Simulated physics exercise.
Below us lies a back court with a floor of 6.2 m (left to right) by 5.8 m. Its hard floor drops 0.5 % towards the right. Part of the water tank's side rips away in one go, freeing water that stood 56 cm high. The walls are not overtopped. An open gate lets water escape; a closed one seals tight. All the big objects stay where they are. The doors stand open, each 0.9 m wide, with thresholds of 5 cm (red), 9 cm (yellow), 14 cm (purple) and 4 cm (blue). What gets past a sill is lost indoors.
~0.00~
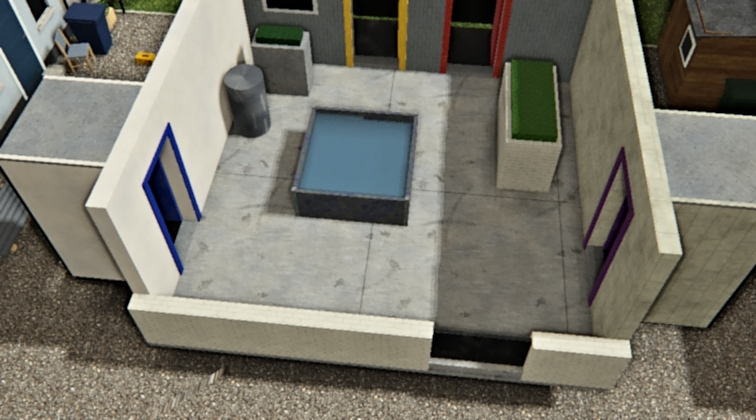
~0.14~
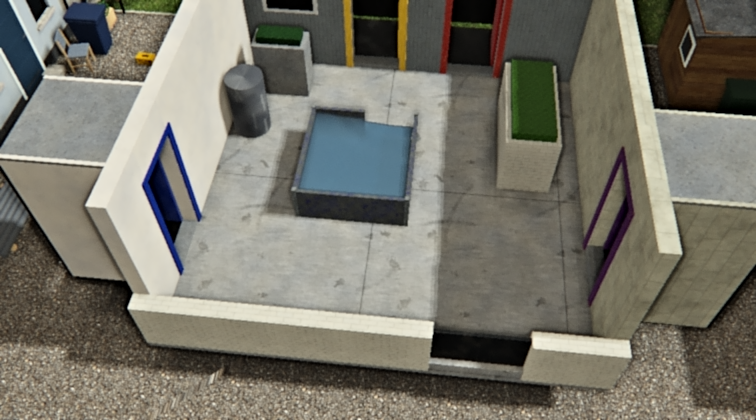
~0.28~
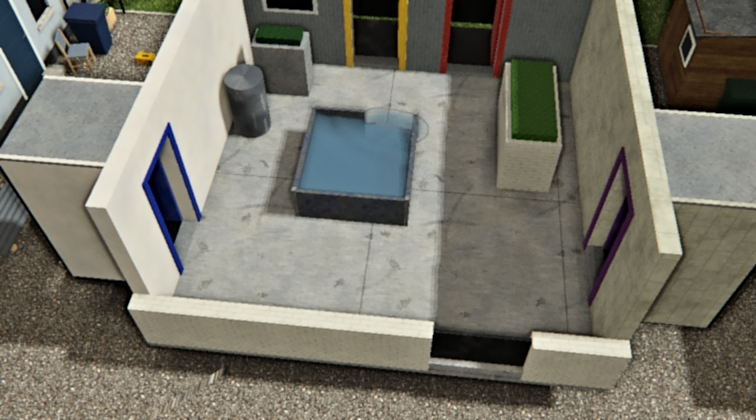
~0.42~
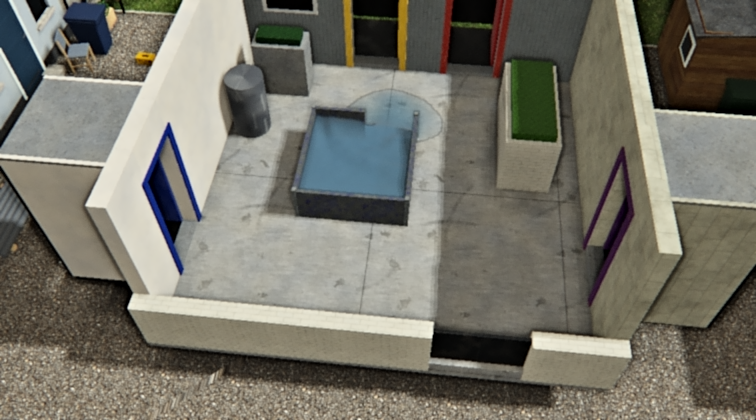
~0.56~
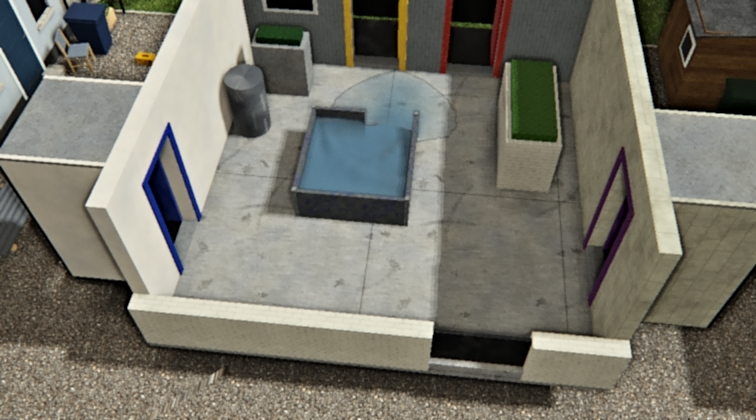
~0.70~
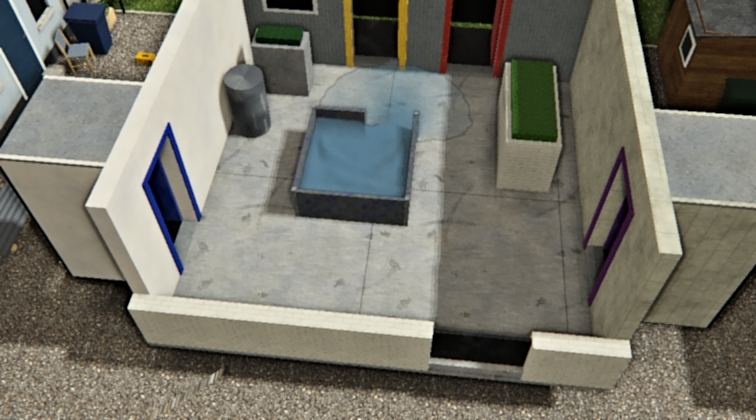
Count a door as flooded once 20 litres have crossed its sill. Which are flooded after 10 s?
The water let in: At the red door it exceeds the limit; at the yellow door it exceeds the limit; at the purple door it keeps below the limit; at the blue door it does not reach the limit.
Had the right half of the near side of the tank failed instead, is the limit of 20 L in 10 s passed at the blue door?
Then: Blue over.
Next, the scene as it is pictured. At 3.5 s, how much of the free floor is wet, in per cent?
About 30 per cent.
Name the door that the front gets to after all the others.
It is the blue one.
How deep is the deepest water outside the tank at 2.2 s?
About 28 cm.
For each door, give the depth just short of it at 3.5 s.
Depths in cm: Red 11, yellow 17, purple 0, blue 0.
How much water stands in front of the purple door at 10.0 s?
Roughly 3.0 cm deep.
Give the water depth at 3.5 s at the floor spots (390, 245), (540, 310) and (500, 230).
Roughly 0, 0 and 0 cm, in turn.
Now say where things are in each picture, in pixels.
In the first picture, still water, 56 cm deep, in the water tank at (358, 154).
In the second picture, water pours out on the water tank's far side and has run 0.5 m, to a hidden place; typically 8 cm deep outside, 56 cm at the water tank's back.
In the third picture, water pours out on the water tank's far side and has run 0.8 m, to a hidden place; typically 9 cm deep outside, 56 cm at the water tank's back.
In the fourth picture, the front is at (384, 92), 1.2 m from the gap on the water tank's far side; 1.5 m2 of floor is under water; 56 cm left at the back of the water tank.
In the fifth picture, water pours out on the water tank's far side and has run 1.8 m, to (402, 75); typically 4 cm deep outside, 54 cm at the water tank's back.
In the sixth picture, water pours out on the water tank's far side and has run 2.0 m, to (437, 73); typically 4 cm deep outside, 48 cm at the water tank's back.
After 1.4 s water covers 15 % of the floor and is deepest (29 cm) near (409, 73); red door 16 cm at the sill, 7 L in, yellow door 21 cm at the sill, 35 L in, purple door not reached, blue door not reached.
After 2.2 s water covers 20 % of the floor and is deepest (28 cm) near (569, 85); red door 15 cm at the sill, 51 L in, yellow door 23 cm at the sill, 103 L in, purple door not reached, blue door not reached.
After 3.5 s water covers 30 % of the floor and is deepest (20 cm) near (570, 91); red door 11 cm at the sill, 94 L in, yellow door 17 cm at the sill, 165 L in, purple door not reached, blue door not reached.
After 6.0 s water covers 50 % of the floor and is deepest (15 cm) near (569, 85); red door 8 cm at the sill, 127 L in, yellow door 10 cm at the sill, 200 L in, purple door 4 cm at the sill, 0 L in, blue door not reached.
After 10.0 s water covers 80 % of the floor and is deepest (11 cm) near (551, 96); red door 8 cm at the sill, 152 L in, yellow door 6 cm at the sill, 204 L in, purple door 3 cm at the sill, 0 L in, blue door 1 cm at the sill, 0 L in.
